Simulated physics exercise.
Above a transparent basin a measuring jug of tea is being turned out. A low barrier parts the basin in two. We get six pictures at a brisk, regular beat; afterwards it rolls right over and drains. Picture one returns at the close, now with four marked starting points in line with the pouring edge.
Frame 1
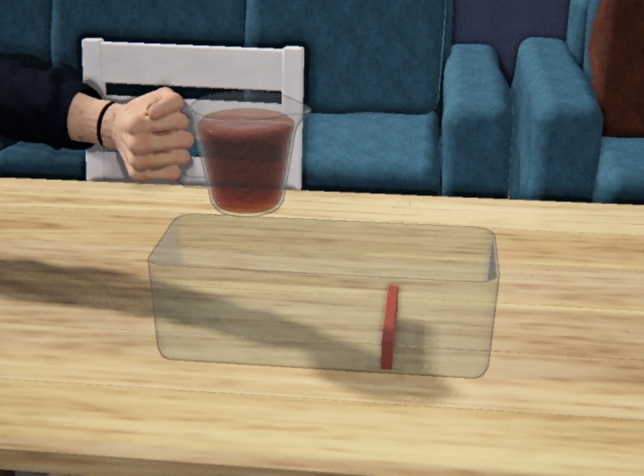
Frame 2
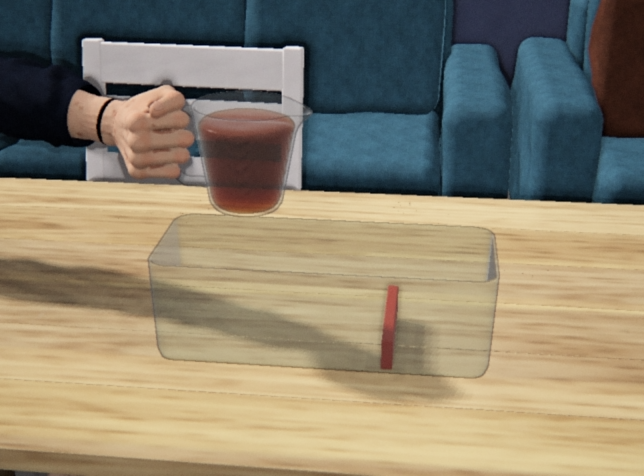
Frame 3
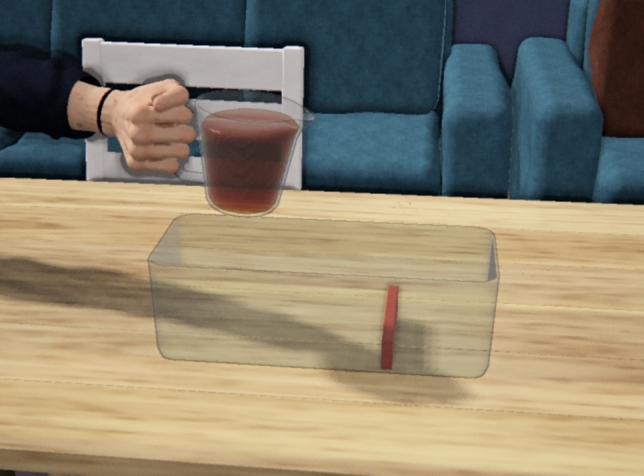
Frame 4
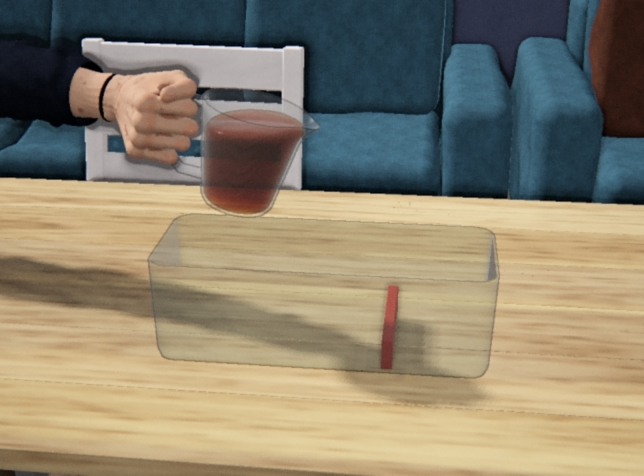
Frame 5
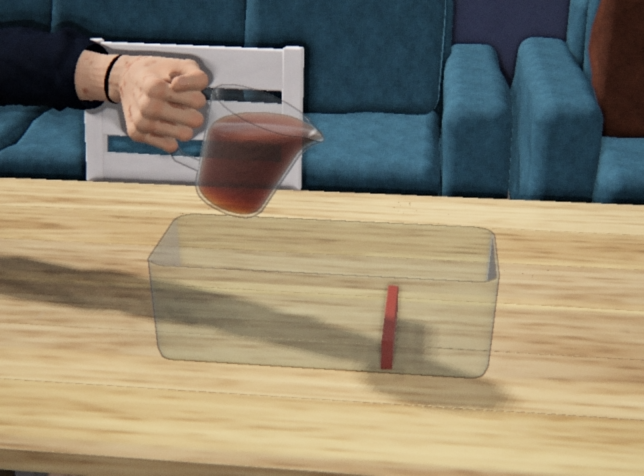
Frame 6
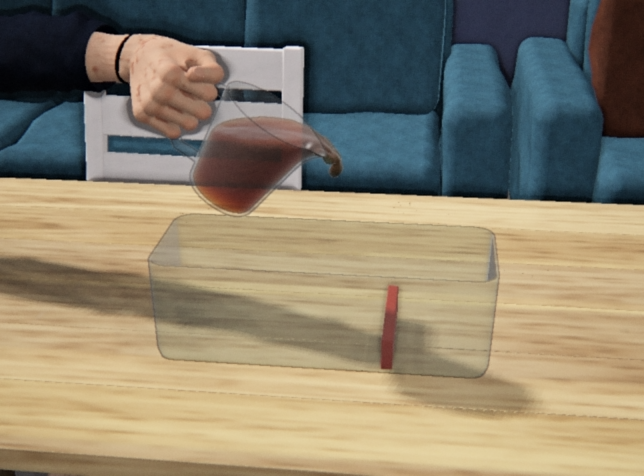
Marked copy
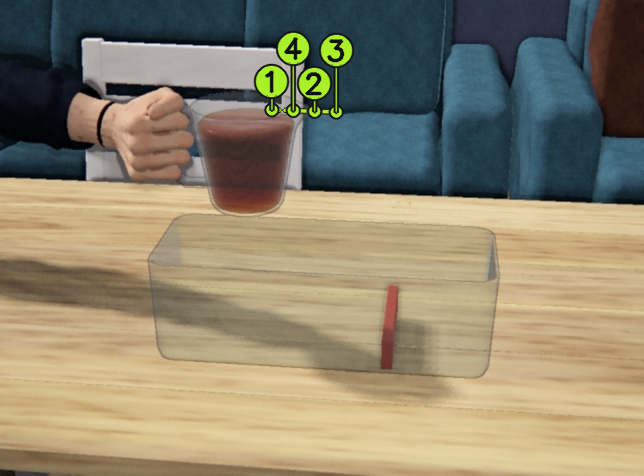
A clear jug of reddish-brown tea, held by a fist in a dark sleeve at the left, hangs above a light wooden table seen from slightly above. Below it sits a long transparent basin with a low red barrier right of centre, before teal seats and a white chair. The jug stays upright, then the hand rises and tilts it rightward until tea runs over the lip.
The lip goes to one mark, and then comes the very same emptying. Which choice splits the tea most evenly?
3 is best.
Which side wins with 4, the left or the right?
The left side.
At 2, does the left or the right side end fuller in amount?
The left side.
On the marked copy, 1 at (271, 109); 2 at (314, 111); 3 at (336, 112); 4 at (293, 110).
If 1 is chosen, about 91 % ends left of the wall and 8 % right of it.
If 2 is chosen, about 83 % ends left of the wall and 15 % right of it.
If 3 is chosen, about 52 % ends left of the wall and 47 % right of it.
If 4 is chosen, about 92 % ends left of the wall and 7 % right of it.
